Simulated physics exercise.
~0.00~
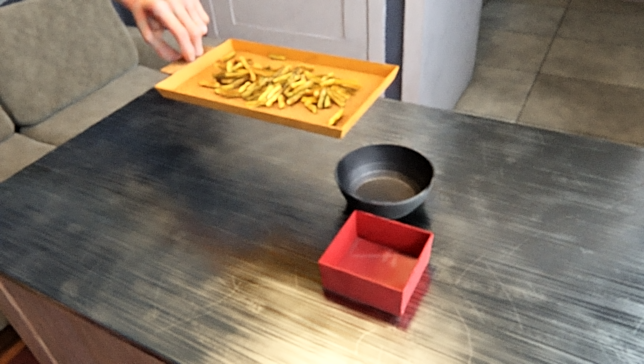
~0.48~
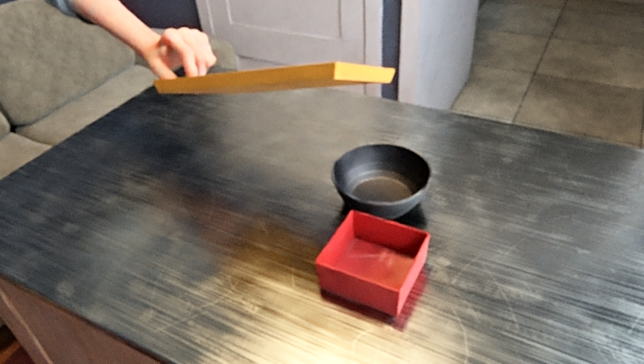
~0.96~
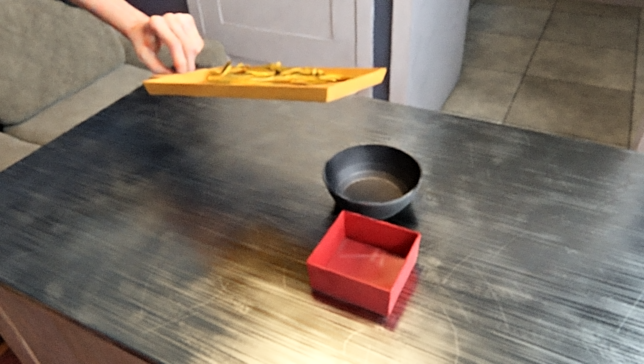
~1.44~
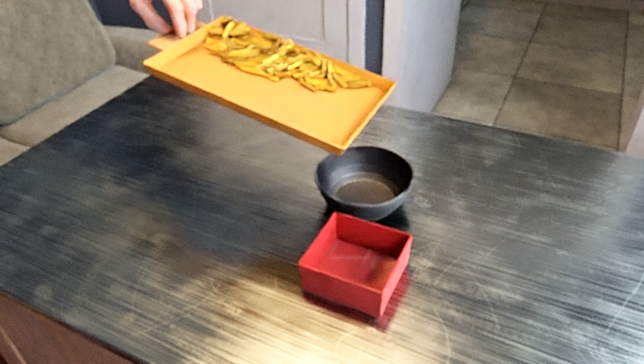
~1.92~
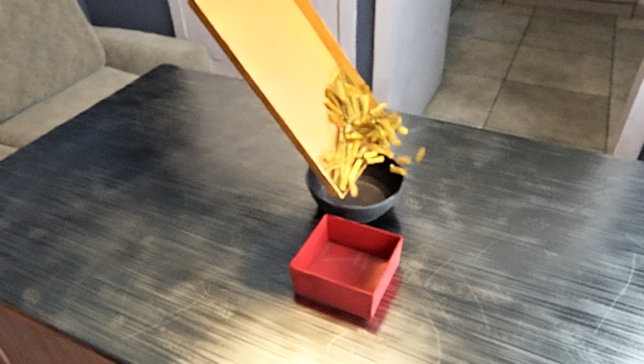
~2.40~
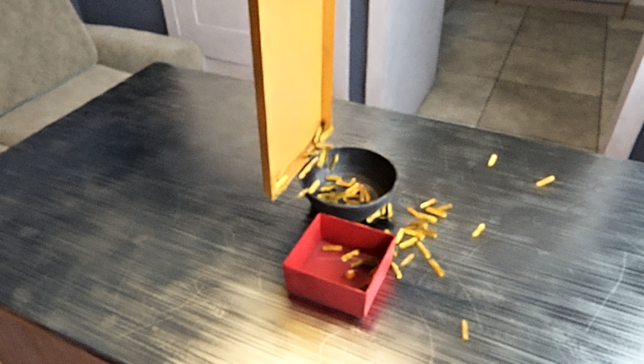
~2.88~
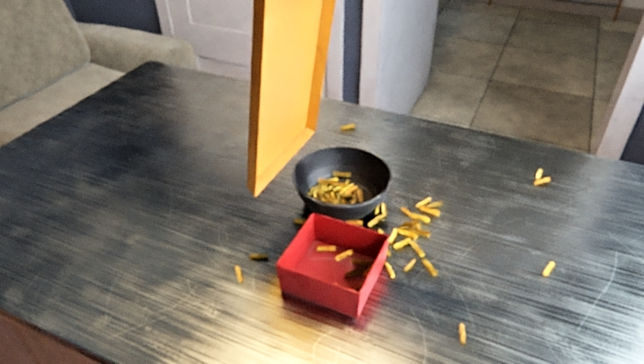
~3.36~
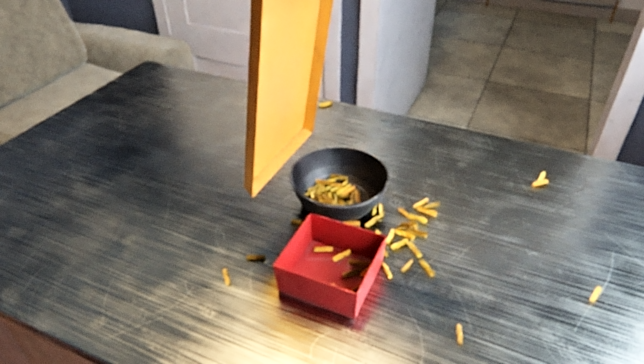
Dry pasta pieces sliding off a hand-tilted orange tray, landing in a black bowl, a red tin and scattered across the table.
